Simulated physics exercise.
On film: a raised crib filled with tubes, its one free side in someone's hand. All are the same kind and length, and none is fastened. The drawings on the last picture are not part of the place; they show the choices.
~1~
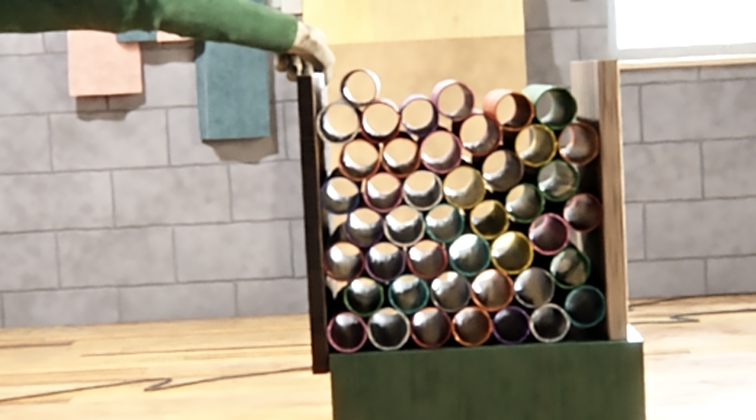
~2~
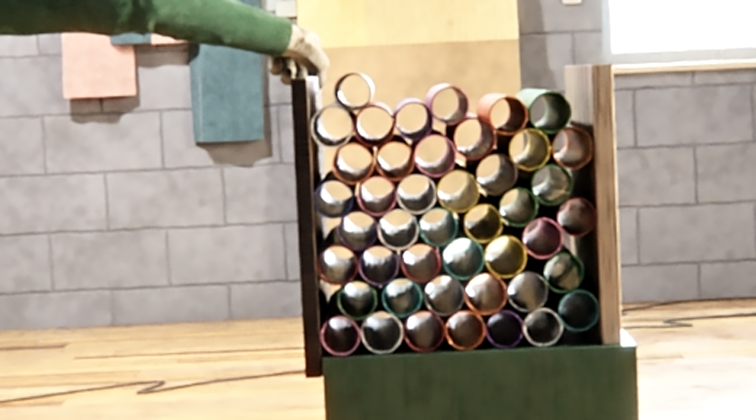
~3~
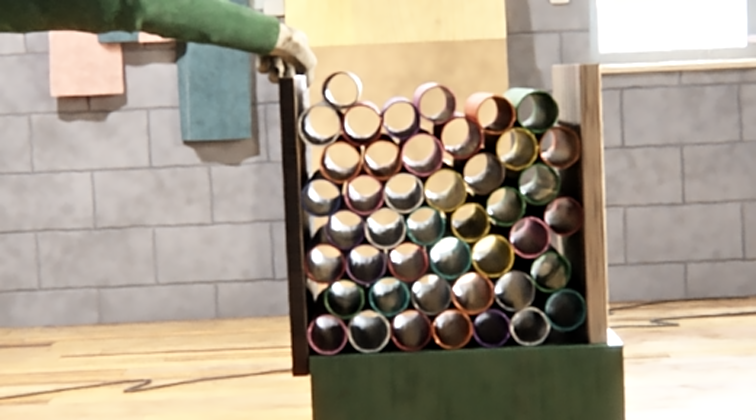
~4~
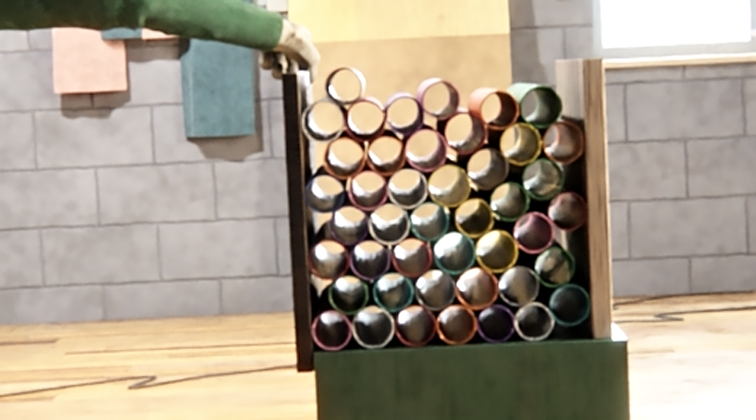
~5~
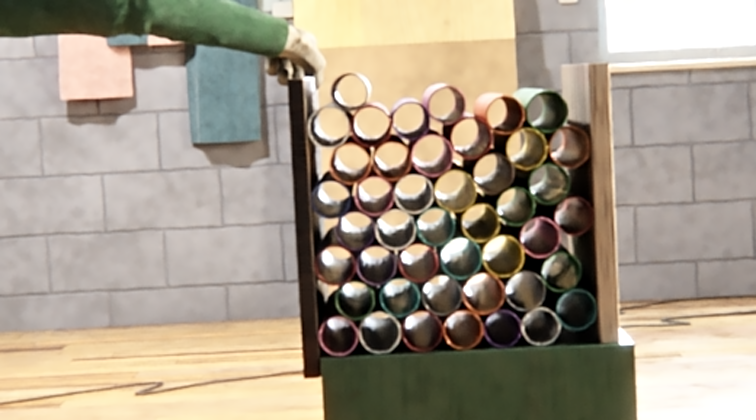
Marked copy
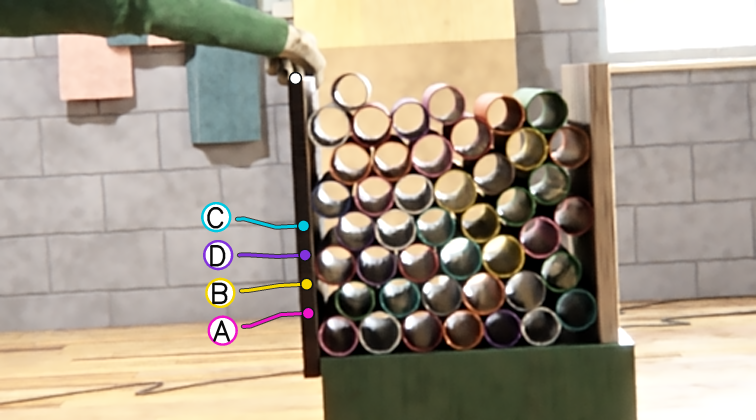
In this clip, a green-sleeved arm reaches in from the left, its hand holding the dark side board of a raised crib stacked with colourful-rimmed tubes; the view shifts slightly left, then back right, while the stack shows little change.
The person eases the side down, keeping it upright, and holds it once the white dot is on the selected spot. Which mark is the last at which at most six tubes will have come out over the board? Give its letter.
Slide it to B.
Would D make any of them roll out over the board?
Yes, at D.
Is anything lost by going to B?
Yes, at B.
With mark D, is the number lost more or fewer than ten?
Fewer than ten.
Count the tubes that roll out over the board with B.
With B, five.
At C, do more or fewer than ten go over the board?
It loses fewer than ten.
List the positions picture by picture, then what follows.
The first frame shows a pink tube (348, 332); a white tube (549, 323); a red tube (344, 262).
The second frame shows a red tube (337, 265); a turquoise tube (463, 258).
The third frame shows a pink tube (530, 238); a red tube (564, 216).
The fourth frame shows a green tube (543, 179); a white tube (323, 122).
The fifth frame shows a pink tube (447, 105); side board (311, 216); a pink tube (339, 336).
On the marked copy, A at (308, 314); B at (307, 284); C at (304, 226); D at (305, 255); the white dot at (295, 78).
With B. Early on, top of the board (309, 165).
Further on, top of the board (314, 261).
At the end, top of the board (315, 283), five out over the board.
As for the rest, A more than six out over the board; C two out over the board; D five out over the board.
